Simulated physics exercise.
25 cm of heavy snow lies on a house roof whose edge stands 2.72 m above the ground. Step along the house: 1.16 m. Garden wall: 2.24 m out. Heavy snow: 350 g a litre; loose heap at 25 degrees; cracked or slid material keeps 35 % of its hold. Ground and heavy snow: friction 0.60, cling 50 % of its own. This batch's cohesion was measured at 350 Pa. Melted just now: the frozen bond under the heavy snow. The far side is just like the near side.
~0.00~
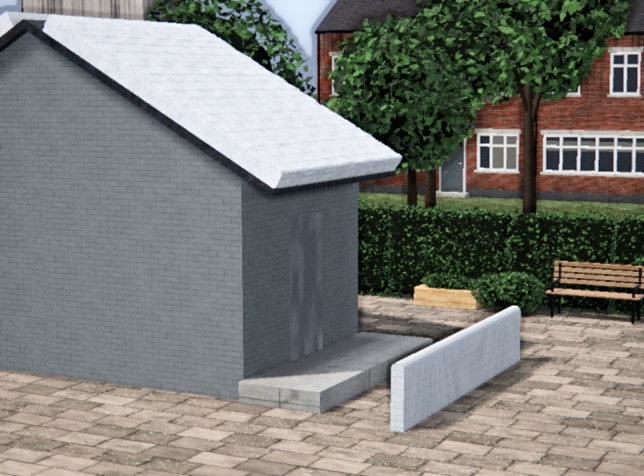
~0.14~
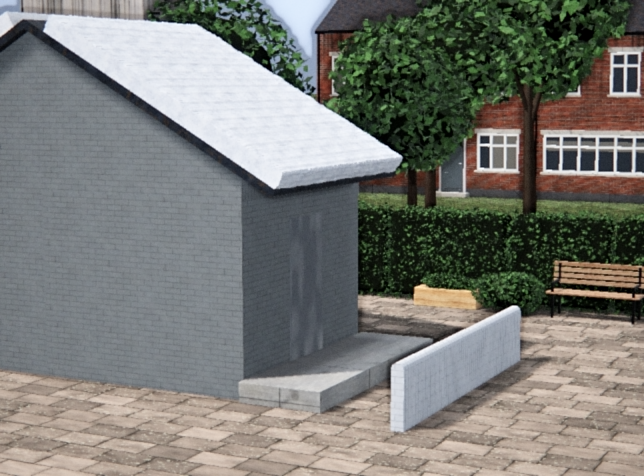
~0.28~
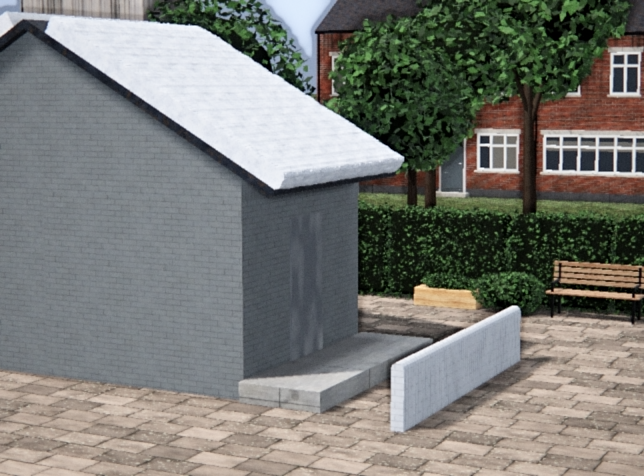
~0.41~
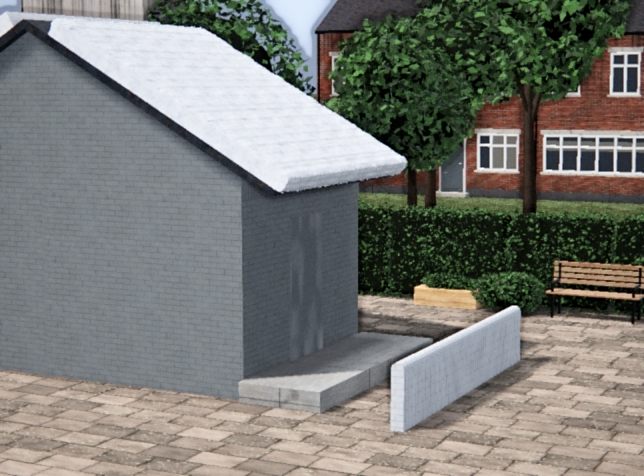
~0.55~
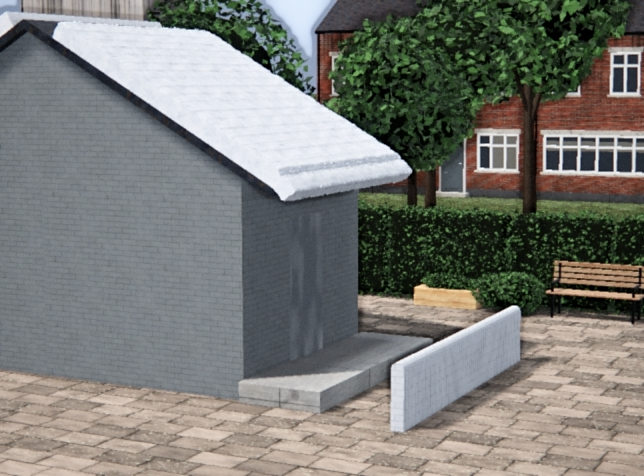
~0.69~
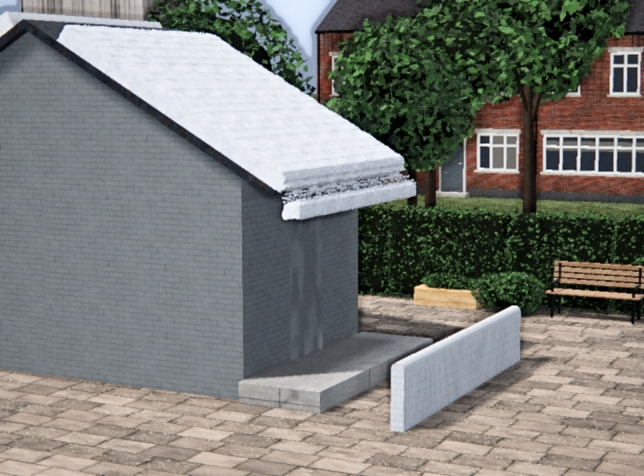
Outside a grey brick house with a step and a low garden wall, the thick white snow on the roof crept slowly down to the right, then cracked along its lower edge past the eaves.
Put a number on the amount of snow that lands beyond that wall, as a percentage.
That would be about 6 out of 100.
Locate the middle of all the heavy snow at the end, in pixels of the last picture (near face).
You'll find it around (359, 390).
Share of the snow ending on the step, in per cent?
I'd estimate close to 16 %.
By 1.11 s, 88 % is still on the roof and 0 % is past the low wall.
By 1.61 s, 71 % is still on the roof and 0 % is past the low wall.
By 2.10 s, 43 % is still on the roof and 0 % is past the low wall.
By 2.60 s, 3 % is still on the roof and 0 % is past the low wall.
By 4.00 s, at the end, none is still on the roof and 6 % is past the low wall.
